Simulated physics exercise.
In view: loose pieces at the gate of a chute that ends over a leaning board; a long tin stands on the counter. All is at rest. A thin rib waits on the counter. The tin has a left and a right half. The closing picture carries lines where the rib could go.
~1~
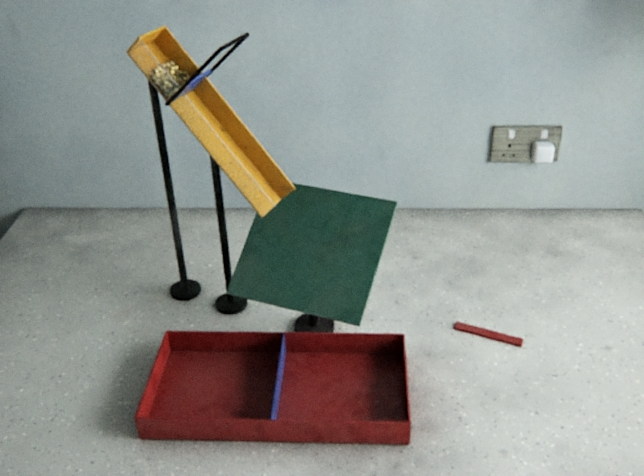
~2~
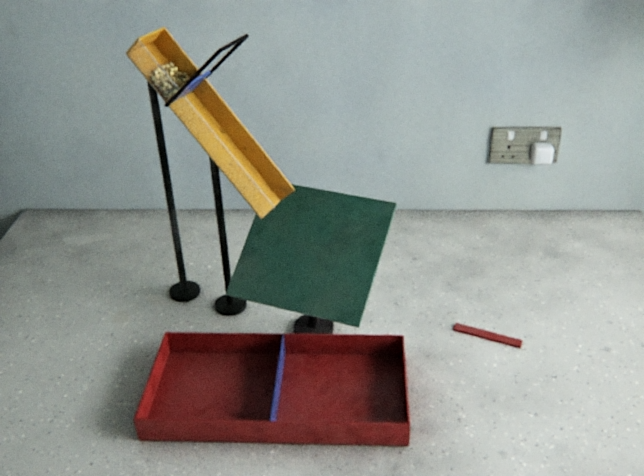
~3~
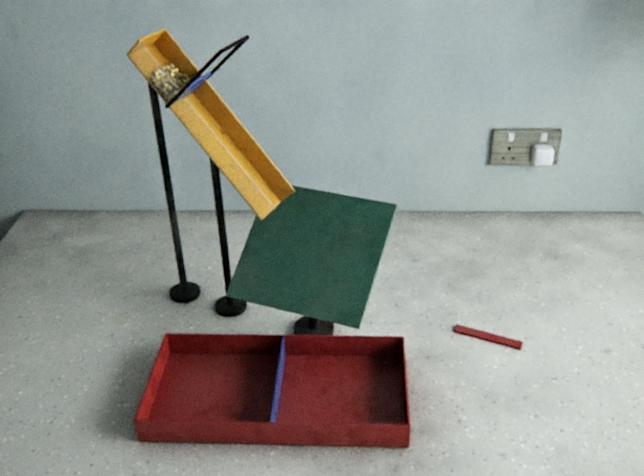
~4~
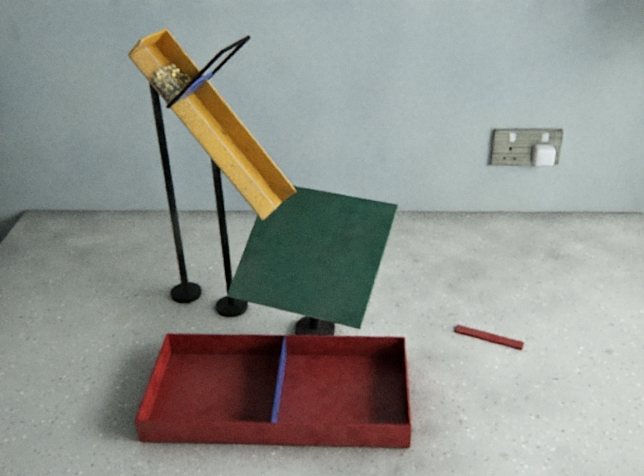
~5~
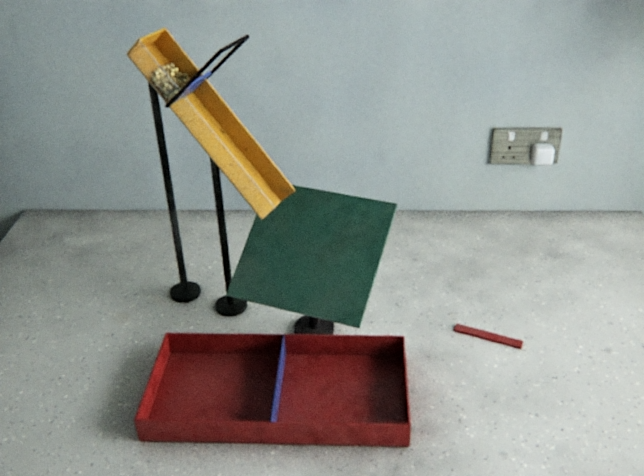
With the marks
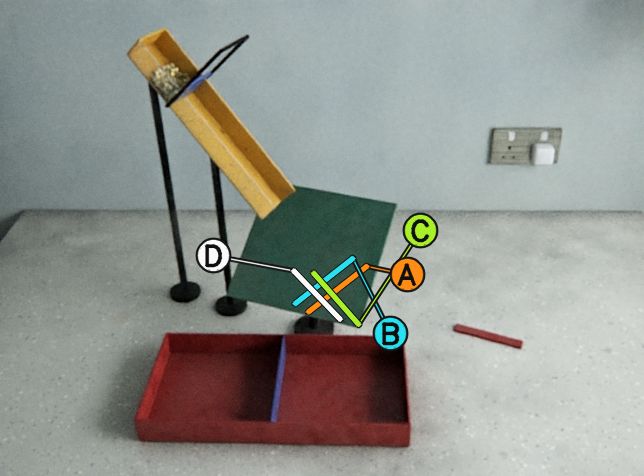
Nothing moves as soya beans sit behind a gate in a chute above a green board.
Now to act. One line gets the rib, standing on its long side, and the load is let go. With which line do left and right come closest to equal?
I would pick line A.
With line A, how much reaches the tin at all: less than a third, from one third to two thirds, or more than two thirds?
Line A gives more than two thirds.
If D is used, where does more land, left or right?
The right half.
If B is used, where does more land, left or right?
The left half.
On the marked copy, line A from (366, 266) to (308, 311); line B from (352, 258) to (295, 303); line C from (313, 273) to (358, 324); line D from (293, 270) to (340, 319).
With A, of what is caught, roughly half in the left half, roughly half in the right.
With B, of what is caught, almost all in the left half, about a tenth in the right.
With C, of what is caught, about a tenth in the left half, the larger part in the right.
With D, of what is caught, just a few in the left half, almost all in the right.
